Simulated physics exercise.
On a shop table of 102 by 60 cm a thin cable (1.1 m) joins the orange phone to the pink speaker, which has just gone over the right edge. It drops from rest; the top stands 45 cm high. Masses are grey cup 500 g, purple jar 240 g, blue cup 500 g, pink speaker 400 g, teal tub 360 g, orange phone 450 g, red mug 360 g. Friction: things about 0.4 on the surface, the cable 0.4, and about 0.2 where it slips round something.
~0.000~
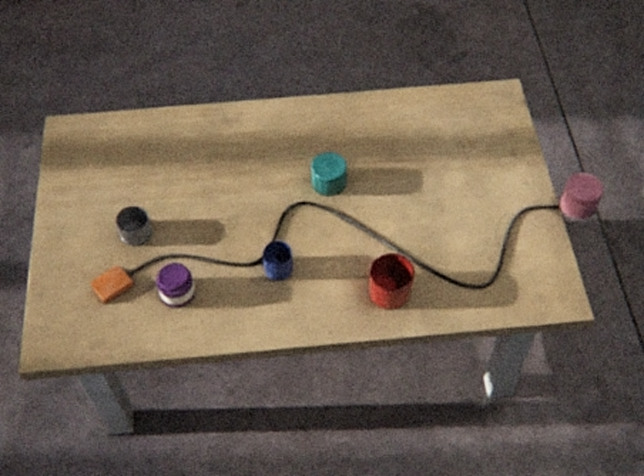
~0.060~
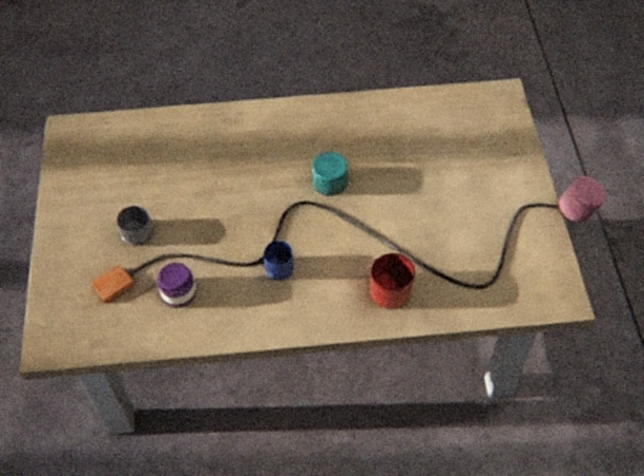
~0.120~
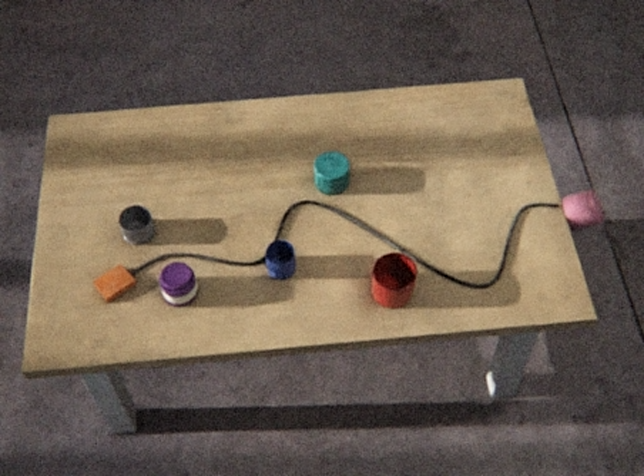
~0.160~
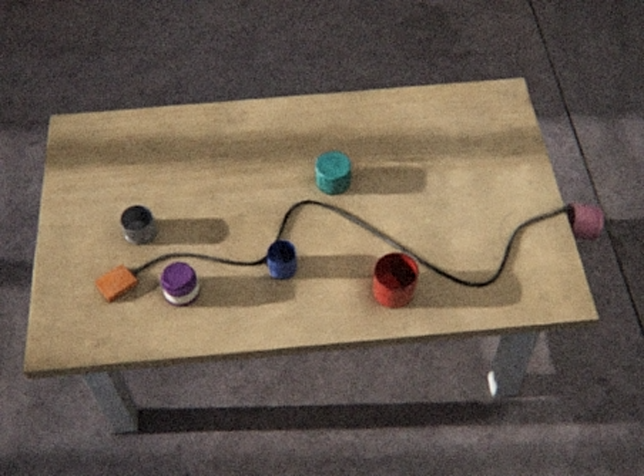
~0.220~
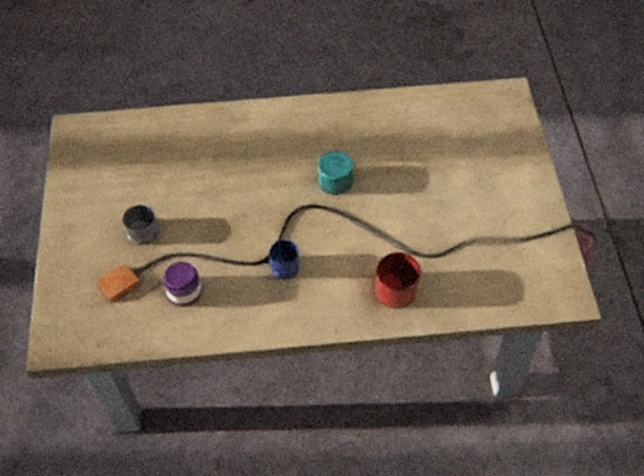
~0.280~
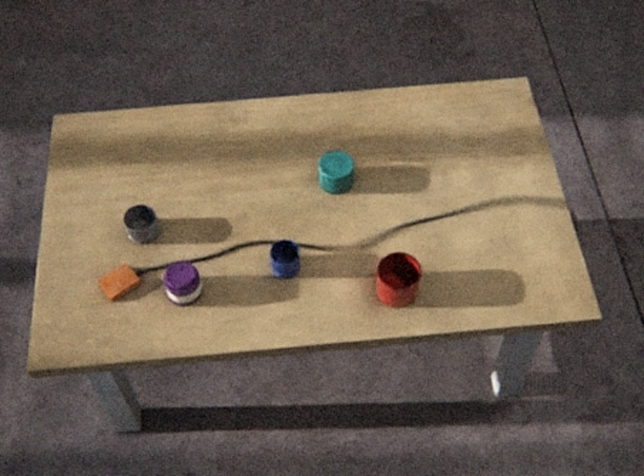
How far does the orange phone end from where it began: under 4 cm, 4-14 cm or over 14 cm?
Verdict: The orange phone shifts a middling way.
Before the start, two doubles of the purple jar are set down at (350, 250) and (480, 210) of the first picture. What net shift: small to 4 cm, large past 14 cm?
In turn: Small, small.
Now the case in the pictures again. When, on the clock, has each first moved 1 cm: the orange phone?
About: Orange phone 0.34 s.
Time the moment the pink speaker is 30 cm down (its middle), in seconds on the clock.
About: 0.32 s.
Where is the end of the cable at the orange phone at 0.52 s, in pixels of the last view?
At about (186, 279).
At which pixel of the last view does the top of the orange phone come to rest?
Near (170, 268).
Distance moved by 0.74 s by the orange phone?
About: Orange phone 10 cm.
By 0.5 s, the cable's tail end at (186, 279); orange phone 9 cm off its start, pink speaker over the edge, purple jar 2 cm off its start.
By 0.7 s, the cable's tail end at (187, 278); orange phone 10 cm off its start, pink speaker over the edge, purple jar 2 cm off its start.
By 1.0 s, the cable's tail end at (187, 278); orange phone 10 cm off its start at (170, 268), pink speaker over the edge, purple jar 2 cm off its start at (189, 276).
By 1.2 s, the cable's tail end at (187, 278); orange phone 10 cm off its start, pink speaker over the edge, purple jar 2 cm off its start.
By 2.4 s, the cable's tail end at (187, 278); orange phone 10 cm off its start at (170, 268), pink speaker over the edge, purple jar 2 cm off its start at (189, 276).
